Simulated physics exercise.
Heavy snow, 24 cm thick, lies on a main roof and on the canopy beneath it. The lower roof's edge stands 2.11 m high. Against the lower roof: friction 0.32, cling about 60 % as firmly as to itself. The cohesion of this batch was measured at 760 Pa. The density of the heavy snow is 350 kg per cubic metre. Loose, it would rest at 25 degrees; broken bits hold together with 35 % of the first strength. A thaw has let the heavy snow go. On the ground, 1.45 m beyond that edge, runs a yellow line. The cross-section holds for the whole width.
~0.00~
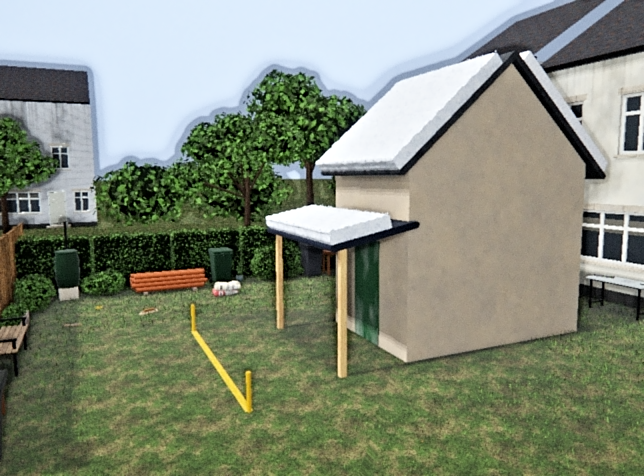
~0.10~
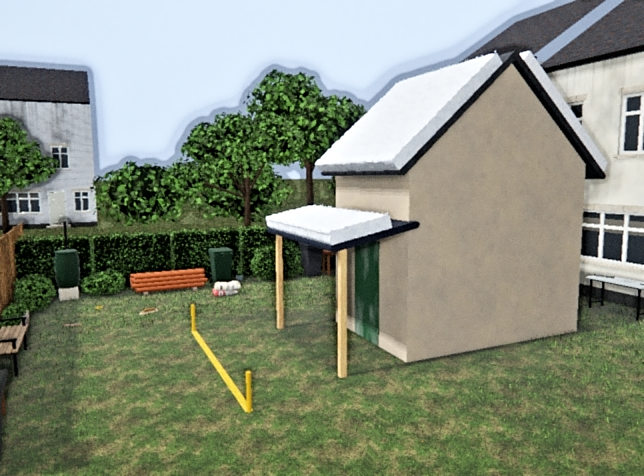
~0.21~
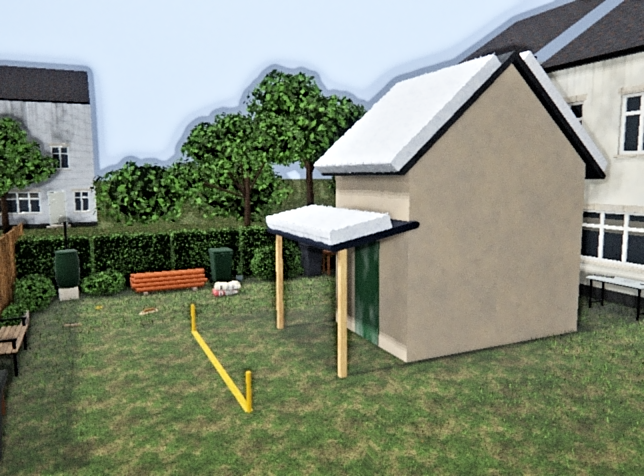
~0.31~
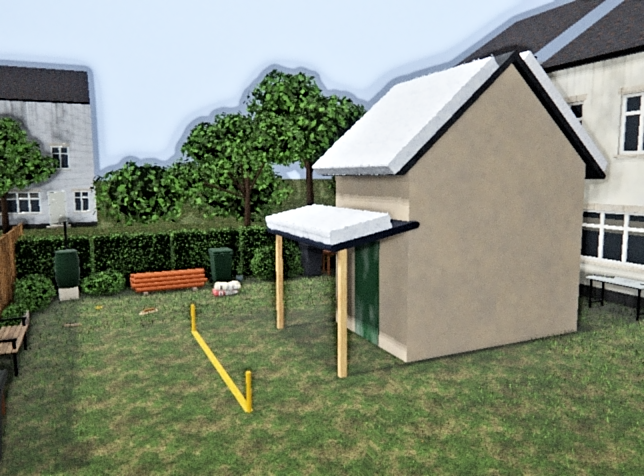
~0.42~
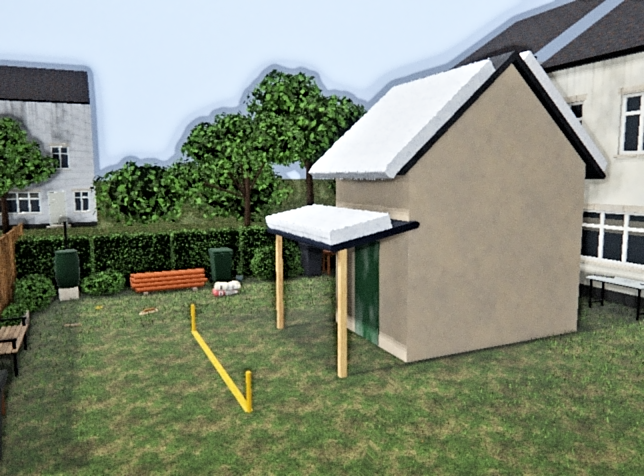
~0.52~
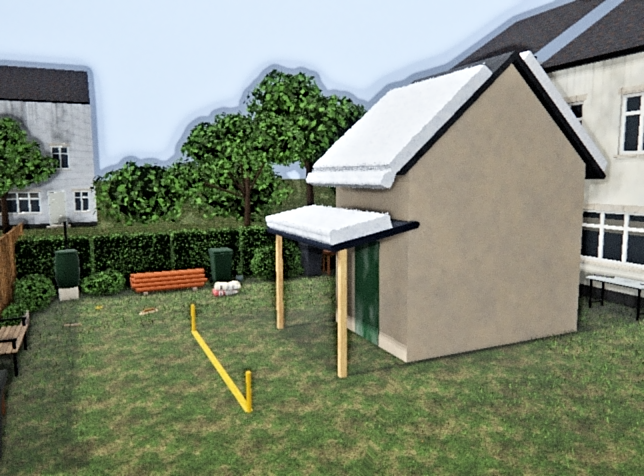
In a hedged garden, thick snow slowly sliding down a small building's left roof slope, slightly overhanging the eave above a snow-covered canopy.
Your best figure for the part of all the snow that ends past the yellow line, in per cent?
It comes to some 19 %.
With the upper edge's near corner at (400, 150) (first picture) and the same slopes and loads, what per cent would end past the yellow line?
It would be near 35 %.
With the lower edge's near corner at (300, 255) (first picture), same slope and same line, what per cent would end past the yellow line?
It would be near 7 %.
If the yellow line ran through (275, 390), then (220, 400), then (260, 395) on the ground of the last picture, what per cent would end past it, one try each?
In turn about 35 %, 10 %, 25 %.
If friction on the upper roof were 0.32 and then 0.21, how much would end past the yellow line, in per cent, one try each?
In that order: 30 %, 40 %.
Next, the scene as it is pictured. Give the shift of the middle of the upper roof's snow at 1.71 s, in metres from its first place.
Some 2.8 m.
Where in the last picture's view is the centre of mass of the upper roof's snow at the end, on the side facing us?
At about (289, 330).
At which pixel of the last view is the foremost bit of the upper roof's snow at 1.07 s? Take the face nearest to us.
Around (347, 222).
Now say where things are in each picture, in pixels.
The first picture shows leading edge of the heavy snow at (398, 153).
The second picture shows leading edge of the heavy snow at (397, 168), its middle shifted 1.2 cm.
The third picture shows leading edge of the heavy snow at (396, 155), its middle shifted 4.8 cm, 2 % of it past the upper edge, in one piece.
The fourth picture shows leading edge of the heavy snow at (393, 173), its middle shifted 11 cm, 4 % of it past the upper edge, in one piece.
The fifth picture shows leading edge of the heavy snow at (390, 164), its middle shifted 20 cm, 8 % of it past the upper edge, in one piece.
The sixth picture shows leading edge of the heavy snow at (384, 175), its middle shifted 33 cm, 12 % of it past the upper edge, cracking.
After 1.07 s, none is below the lower edge and 0 % is past the line.
After 1.71 s, 9 % is below the lower edge and 0 % is past the line.
After 2.36 s, 51 % is below the lower edge and 13 % is past the line.
After 3.00 s, 61 % is below the lower edge and 19 % is past the line.
After 3.50 s, at the end, 61 % is below the lower edge and 19 % is past the line.
